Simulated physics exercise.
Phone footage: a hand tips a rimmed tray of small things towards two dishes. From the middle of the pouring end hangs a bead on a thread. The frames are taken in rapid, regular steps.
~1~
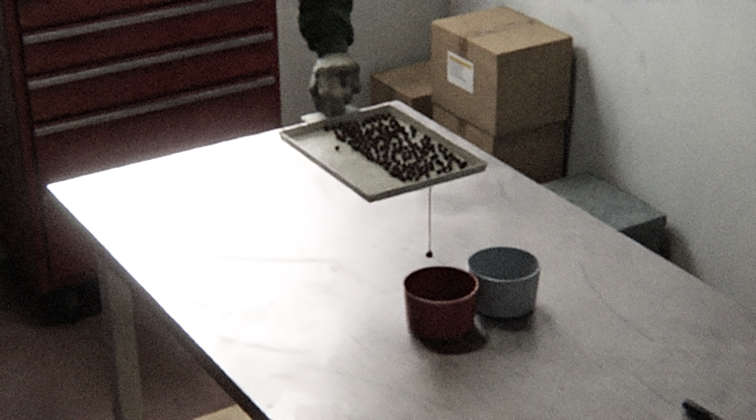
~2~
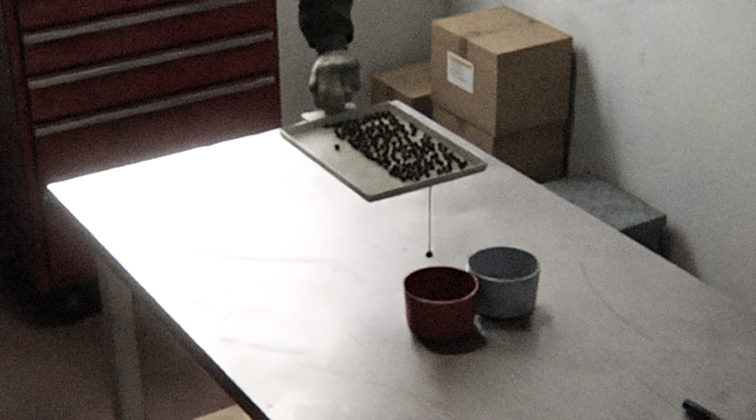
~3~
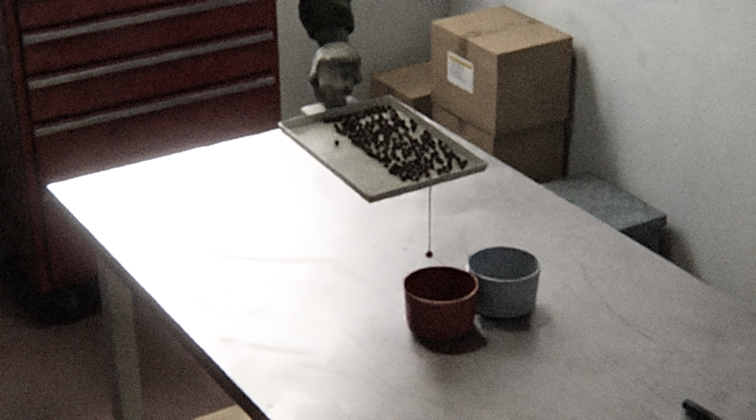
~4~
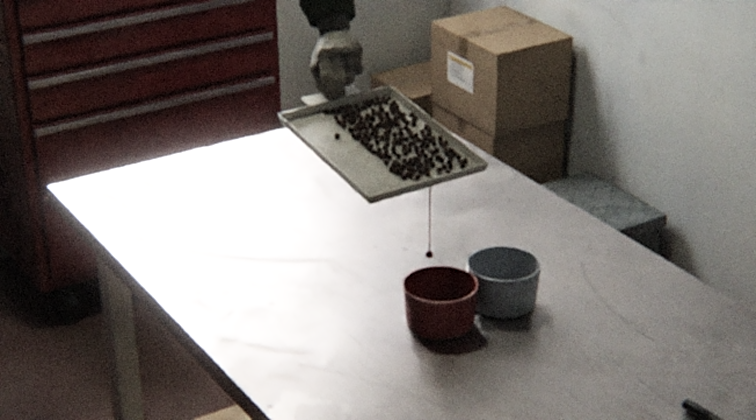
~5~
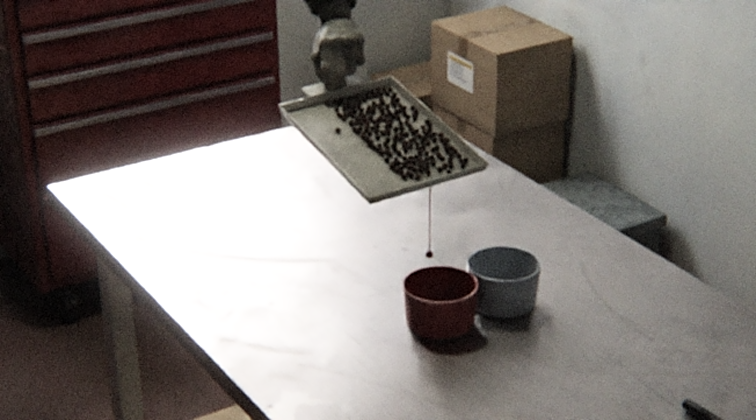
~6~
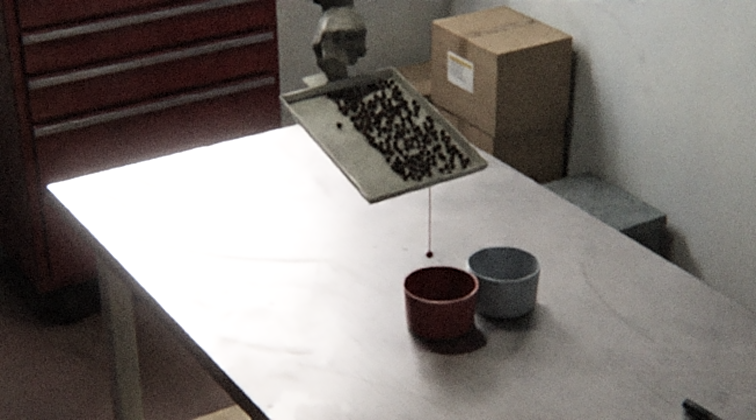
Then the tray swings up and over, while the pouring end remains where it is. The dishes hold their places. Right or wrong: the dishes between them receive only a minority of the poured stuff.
Wrong, they get over half.
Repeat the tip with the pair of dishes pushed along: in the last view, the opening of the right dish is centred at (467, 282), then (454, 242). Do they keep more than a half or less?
Well, it comes to a greater portion at first and a lesser portion after that.
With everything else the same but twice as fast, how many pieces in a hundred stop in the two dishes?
Roughly 60 %.
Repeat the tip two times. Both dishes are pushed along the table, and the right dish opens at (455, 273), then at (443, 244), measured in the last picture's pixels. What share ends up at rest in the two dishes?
The first position comes out at 90 per cent, the other at 10 per cent.
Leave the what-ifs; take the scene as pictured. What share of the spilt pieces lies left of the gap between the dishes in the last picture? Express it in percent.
Near 80 in a hundred.
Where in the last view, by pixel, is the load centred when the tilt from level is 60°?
In the last view, the load is centred near (432, 175).
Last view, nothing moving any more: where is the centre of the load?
I'd place the middle at about (446, 319).
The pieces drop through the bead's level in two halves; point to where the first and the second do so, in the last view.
Initially about (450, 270); subsequently about (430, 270).
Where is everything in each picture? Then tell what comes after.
Corners of the pouring end at (370, 194) and (485, 162), level; middle of the load at (394, 144), allspice berries; left dish at (461, 316); right dish at (525, 294); bead on its thread at (429, 254), in the first picture.
Corners of the pouring end at (370, 194) and (485, 162), level; middle of the load at (394, 143), in the second picture.
Corners of the pouring end at (370, 195) and (485, 162), tipped barely, level across its low end; middle of the load at (395, 140), in the third picture.
Corners of the pouring end at (370, 195) and (485, 162), tipped a little, level across its low end; middle of the load at (395, 134), in the fourth picture.
Corners of the pouring end at (371, 196) and (486, 162), tipped a little, level across its low end; middle of the load at (396, 129), in the fifth picture.
Corners of the pouring end at (371, 197) and (486, 162), tipped a little, level across its low end; middle of the load at (397, 125); left dish at (461, 316); right dish at (525, 294), in the sixth picture.
Soon after the last picture, tray tipped steeply; most on the tray; a stray few in the left dish; a stray few in the right dish; a stray few outside both; a small part in the air.
A little later, tray tipped right over; about a quarter on the tray; about a quarter in the left dish; a small part in the right dish; a small part outside both; about a third in the air.
Later still, tray tipped past a quarter turn; about half in the left dish; about a quarter in the right dish; about a quarter outside both.
At rest, tray tipped past a quarter turn; about half in the left dish; about a quarter in the right dish; about a quarter outside both.
